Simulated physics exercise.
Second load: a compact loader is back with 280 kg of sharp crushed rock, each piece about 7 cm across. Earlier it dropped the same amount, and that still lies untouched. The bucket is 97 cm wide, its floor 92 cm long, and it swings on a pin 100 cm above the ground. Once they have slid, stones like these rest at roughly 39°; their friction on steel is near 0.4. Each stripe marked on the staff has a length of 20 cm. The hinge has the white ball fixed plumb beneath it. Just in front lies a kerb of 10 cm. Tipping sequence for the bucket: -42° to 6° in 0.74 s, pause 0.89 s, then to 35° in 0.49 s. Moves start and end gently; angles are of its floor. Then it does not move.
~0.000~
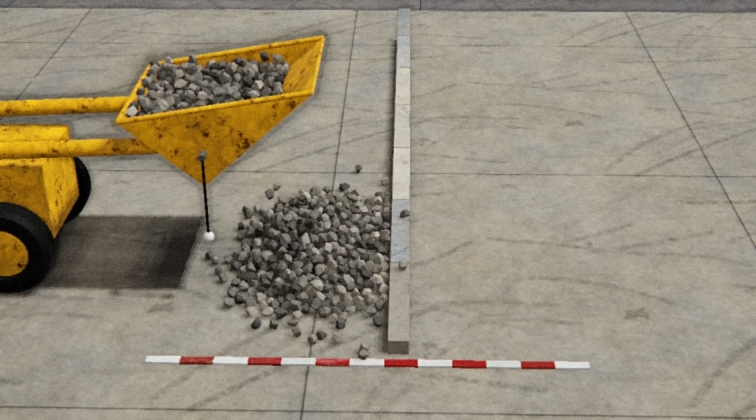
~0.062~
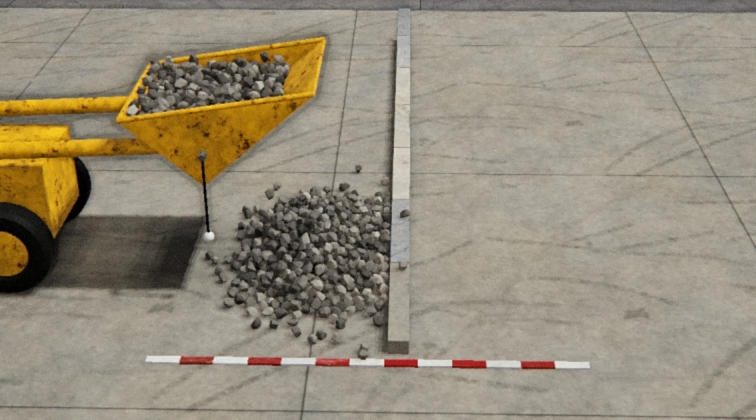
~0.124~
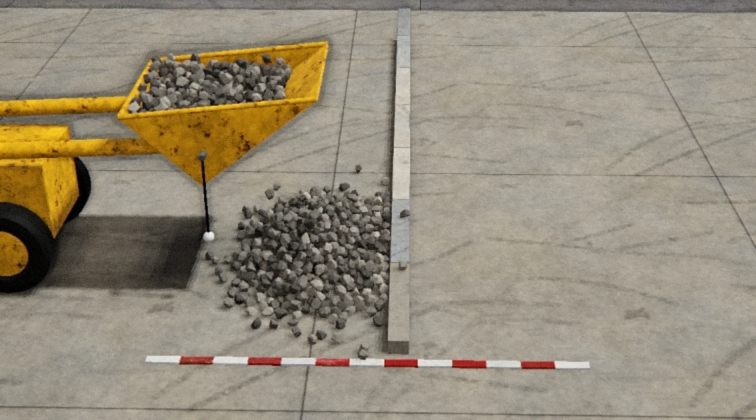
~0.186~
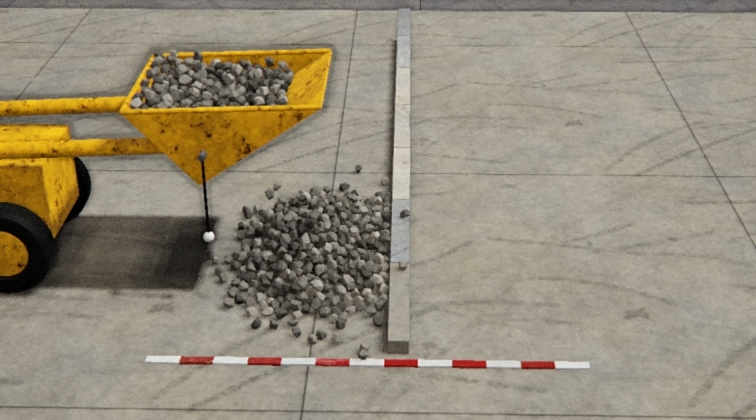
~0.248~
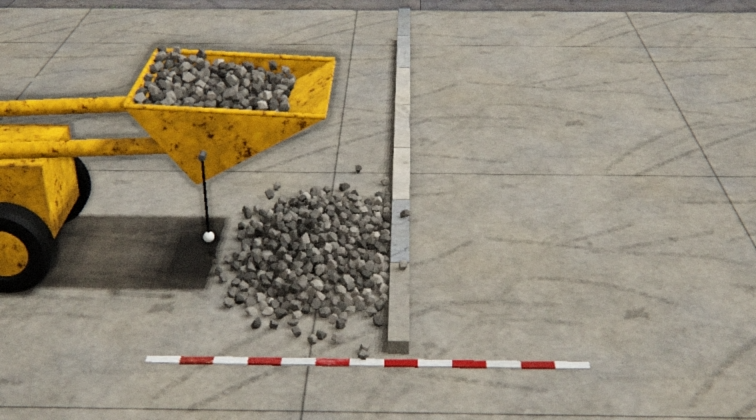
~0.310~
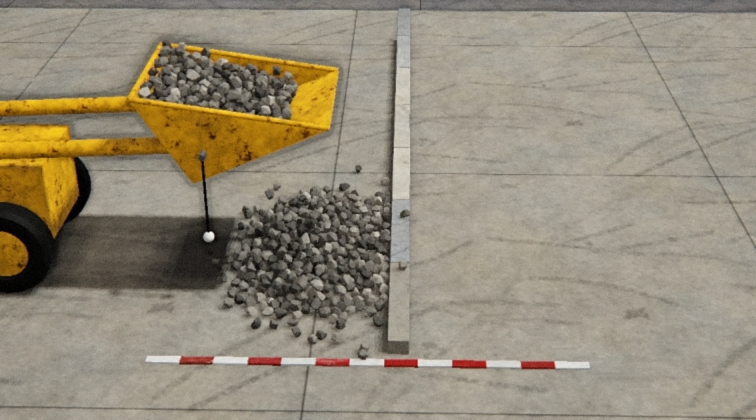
Yellow loader bucket full of grey crushed rock tilting slowly forward beside an unmoving heap of stones against a low kerb.
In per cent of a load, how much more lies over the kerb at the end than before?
Some 8 per cent more.
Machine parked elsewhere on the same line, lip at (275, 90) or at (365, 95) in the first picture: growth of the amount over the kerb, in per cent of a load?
Case one about 0 %, case two about 50 %.
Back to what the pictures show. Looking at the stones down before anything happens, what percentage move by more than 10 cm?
Estimate: 0 %, roughly.
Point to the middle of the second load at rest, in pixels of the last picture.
(352, 236).
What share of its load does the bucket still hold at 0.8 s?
It holds some 100 percent.
After 0.6 s the floor is at -2°; in per cent of one load, 100 in the bucket, 100 on this side of the kerb; the foremost stones are at (390, 239).
After 0.8 s the floor is at 6°; in per cent of one load, 100 in the bucket, 100 on this side of the kerb; the foremost stones are at (390, 239).
After 2.6 s the floor is at 35°; in per cent of one load, 48 in the bucket, 152 on this side of the kerb; the foremost stones are at (397, 235).
After 5.1 s the floor is at 35°; in per cent of one load, 0 in the bucket, 192 on this side of the kerb, 8 over the kerb; the foremost stones are at (483, 269). Net gain over the kerb, 8.
